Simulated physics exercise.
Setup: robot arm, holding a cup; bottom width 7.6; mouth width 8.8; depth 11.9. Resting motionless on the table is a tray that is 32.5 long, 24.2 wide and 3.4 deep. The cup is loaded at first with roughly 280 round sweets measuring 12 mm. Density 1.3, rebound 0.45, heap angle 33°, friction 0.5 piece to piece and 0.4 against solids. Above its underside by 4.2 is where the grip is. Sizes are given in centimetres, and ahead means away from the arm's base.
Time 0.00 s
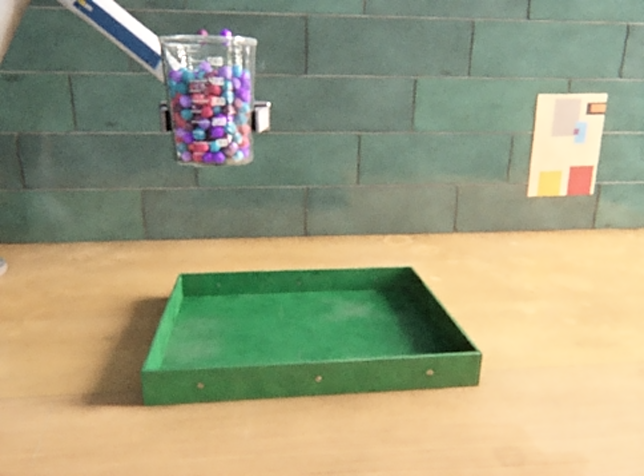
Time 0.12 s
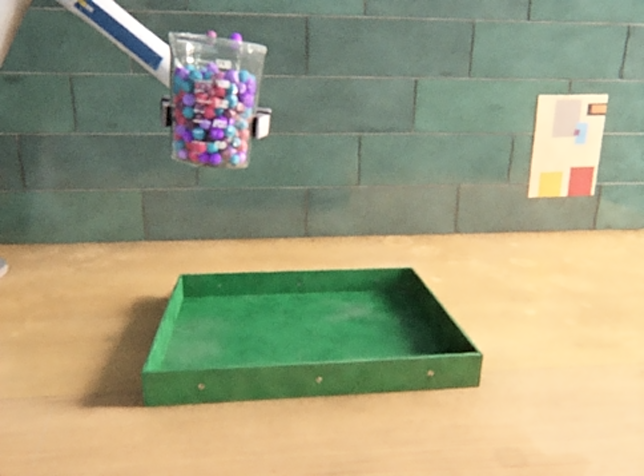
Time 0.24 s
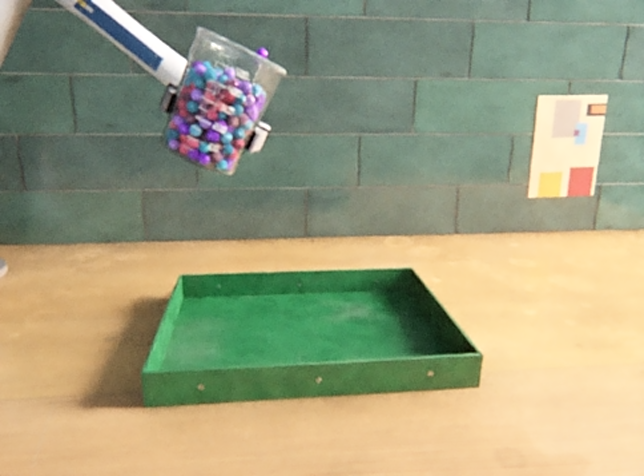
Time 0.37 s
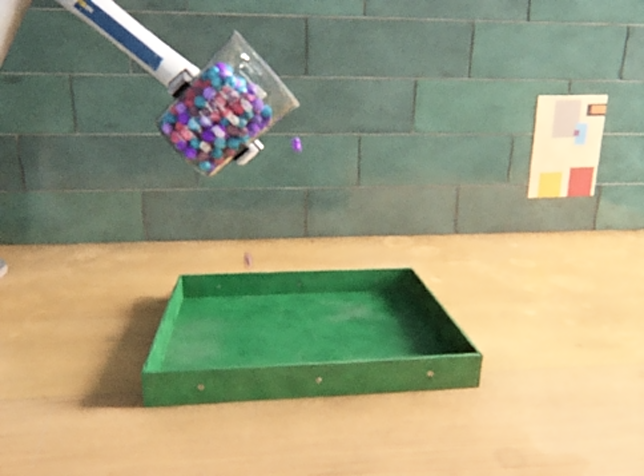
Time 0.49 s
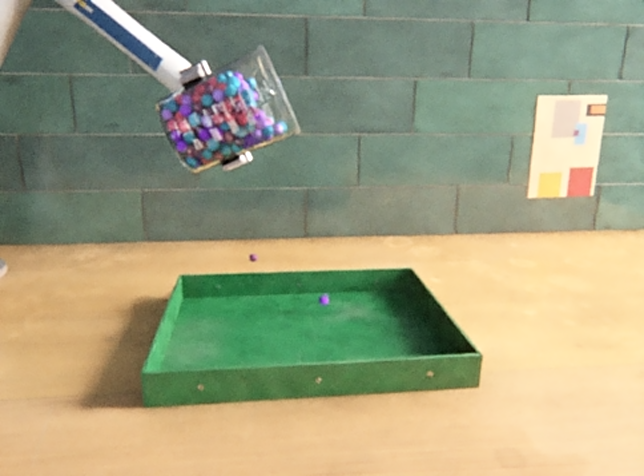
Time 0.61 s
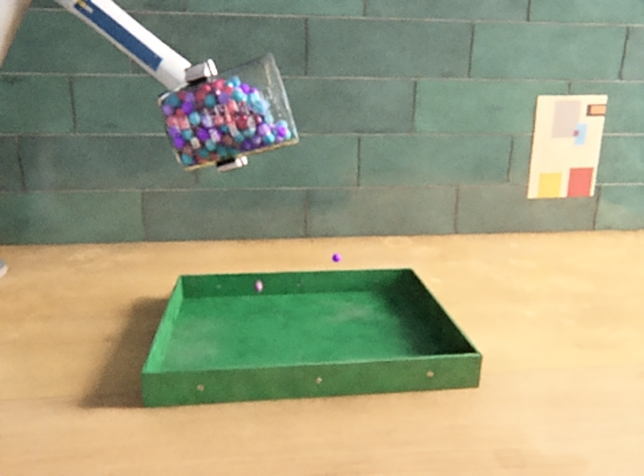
A robot arm tilted a clear cup packed with colorful round sweets over to the right above a green tray, and a couple of sweets dropped out while the rest stayed inside.
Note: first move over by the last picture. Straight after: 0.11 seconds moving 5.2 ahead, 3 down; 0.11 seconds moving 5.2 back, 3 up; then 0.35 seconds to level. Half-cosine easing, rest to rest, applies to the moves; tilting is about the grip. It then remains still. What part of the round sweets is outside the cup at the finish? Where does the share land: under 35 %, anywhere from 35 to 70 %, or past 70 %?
It lands under 35 %.
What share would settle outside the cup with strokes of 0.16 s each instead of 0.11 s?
Estimate: Close to 15 percent.
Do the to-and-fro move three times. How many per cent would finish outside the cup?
That would give close to 45 percent.
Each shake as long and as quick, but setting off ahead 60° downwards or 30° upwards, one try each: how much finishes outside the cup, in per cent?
I'd say close to 10 percent for the first and close to 85 percent for the second.
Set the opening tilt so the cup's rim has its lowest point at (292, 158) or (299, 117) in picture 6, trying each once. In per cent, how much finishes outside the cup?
Close to 50 percent for the first and close to 10 percent for the second.
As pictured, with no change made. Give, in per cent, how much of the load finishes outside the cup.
The share comes to around 25 per cent.
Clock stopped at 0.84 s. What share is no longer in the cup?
20 %.
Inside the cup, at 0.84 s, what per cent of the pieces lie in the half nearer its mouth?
Around 50 percent.
After 0.84 s, tilted 73° forward, highest piece 28 above the table; 224 in the cup, 2 in the tray, 50 in flight or on a rim.
After 1.07 s, tilted 18° forward, highest piece 32 above the table; 206 in the cup, 52 in the tray, 6 on the table or floor, 12 in flight or on a rim.
After 1.38 s, level, highest piece 30 above the table; 206 in the cup, 55 in the tray, 15 on the table or floor.
After 2.43 s, level, highest piece 30 above the table; 206 in the cup, 55 in the tray, 15 on the table or floor.
At rest, 206 in the cup, 55 in the tray, 15 on the table or floor. That is 25 % outside the cup.
